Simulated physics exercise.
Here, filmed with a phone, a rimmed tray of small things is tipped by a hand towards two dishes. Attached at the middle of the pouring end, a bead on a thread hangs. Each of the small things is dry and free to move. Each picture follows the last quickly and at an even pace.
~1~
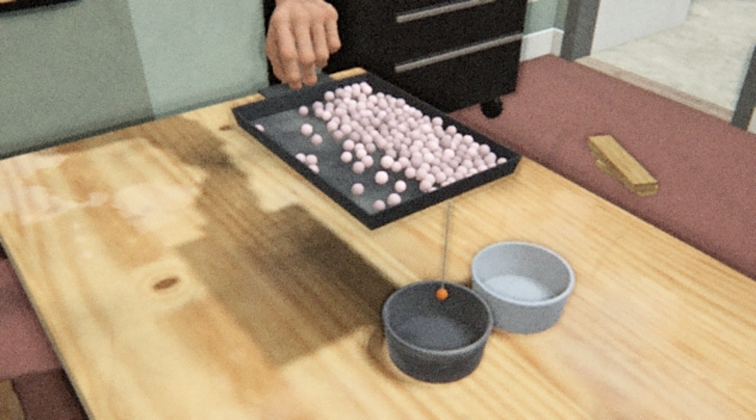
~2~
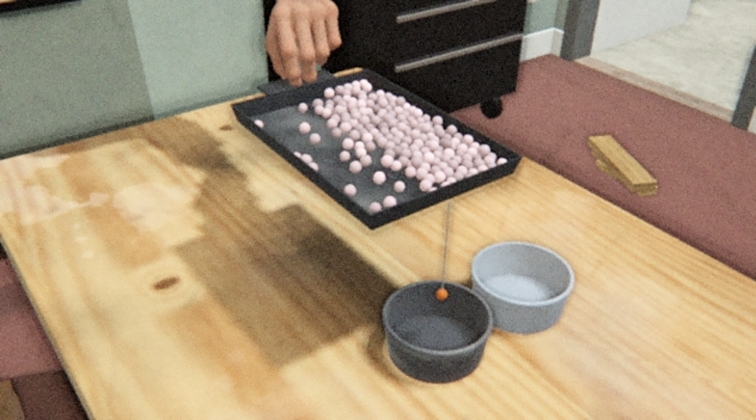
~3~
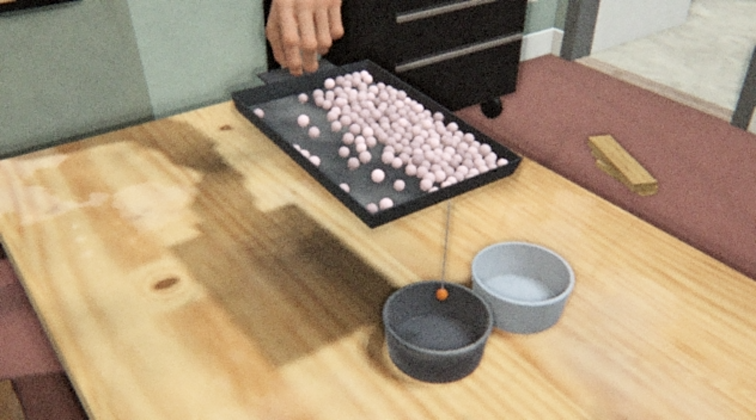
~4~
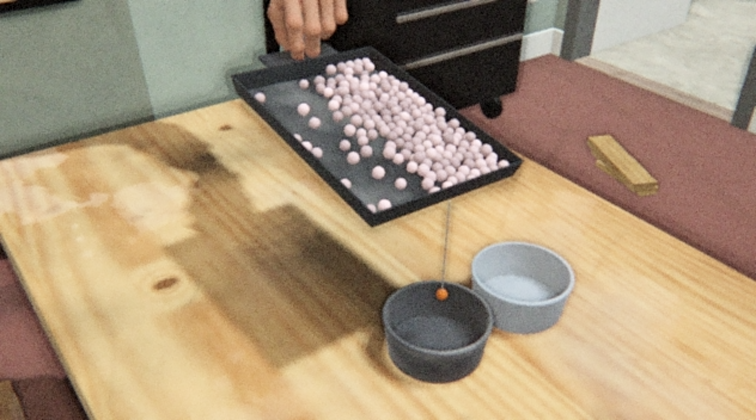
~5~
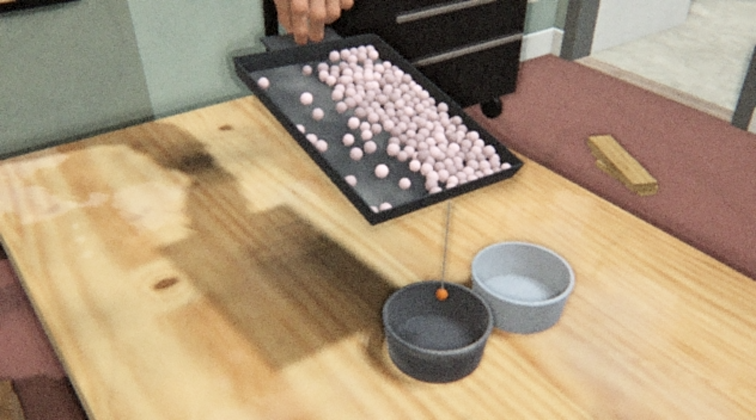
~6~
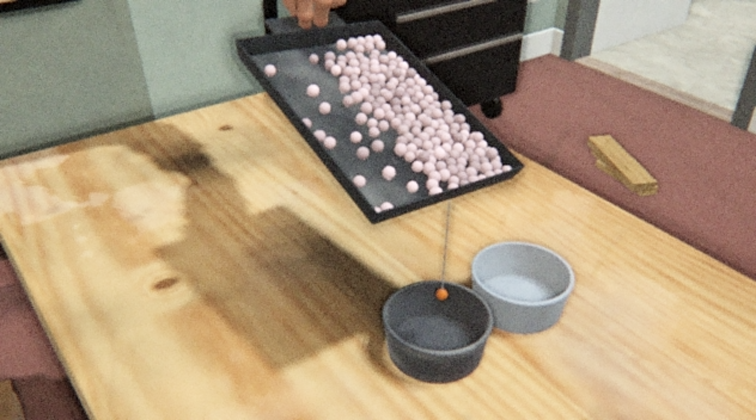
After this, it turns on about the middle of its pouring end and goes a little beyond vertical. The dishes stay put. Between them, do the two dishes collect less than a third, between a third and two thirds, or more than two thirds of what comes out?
They collect between a third and two thirds.
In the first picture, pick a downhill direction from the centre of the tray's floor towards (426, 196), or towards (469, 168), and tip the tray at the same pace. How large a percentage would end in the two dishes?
You'd see roughly 20 per cent the first time and 70 per cent the second.
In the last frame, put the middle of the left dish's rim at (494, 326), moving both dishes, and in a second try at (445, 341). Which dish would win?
The one on the left side, then the one on the right side.
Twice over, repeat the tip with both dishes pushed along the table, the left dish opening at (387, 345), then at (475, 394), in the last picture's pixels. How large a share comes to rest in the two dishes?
Trial 1: 50 percent; trial 2: 20 percent.
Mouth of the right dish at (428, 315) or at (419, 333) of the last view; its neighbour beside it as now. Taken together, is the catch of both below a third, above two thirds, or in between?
The first try: Under a third. The second: Under a third.
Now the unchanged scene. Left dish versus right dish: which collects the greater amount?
Fuller at the end: The rightward dish.
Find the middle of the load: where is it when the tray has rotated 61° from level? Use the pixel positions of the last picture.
(476, 161).
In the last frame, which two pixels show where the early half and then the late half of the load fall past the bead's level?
I'd say around (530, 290) at first, then around (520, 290).
Just after the last frame, tray tipped steeply; the larger part on the tray; just a few in the right dish; about a tenth in the air.
A moment on, tray tipped right over; about a tenth on the tray; about a tenth in the left dish; roughly a quarter in the right dish; roughly a third outside both; roughly a quarter in the air.
Further on, tray tipped past a quarter turn; about a tenth in the left dish; roughly a third in the right dish; roughly half outside both.
When it is over, tray tipped past a quarter turn; about a tenth in the left dish; roughly a third in the right dish; roughly half outside both.
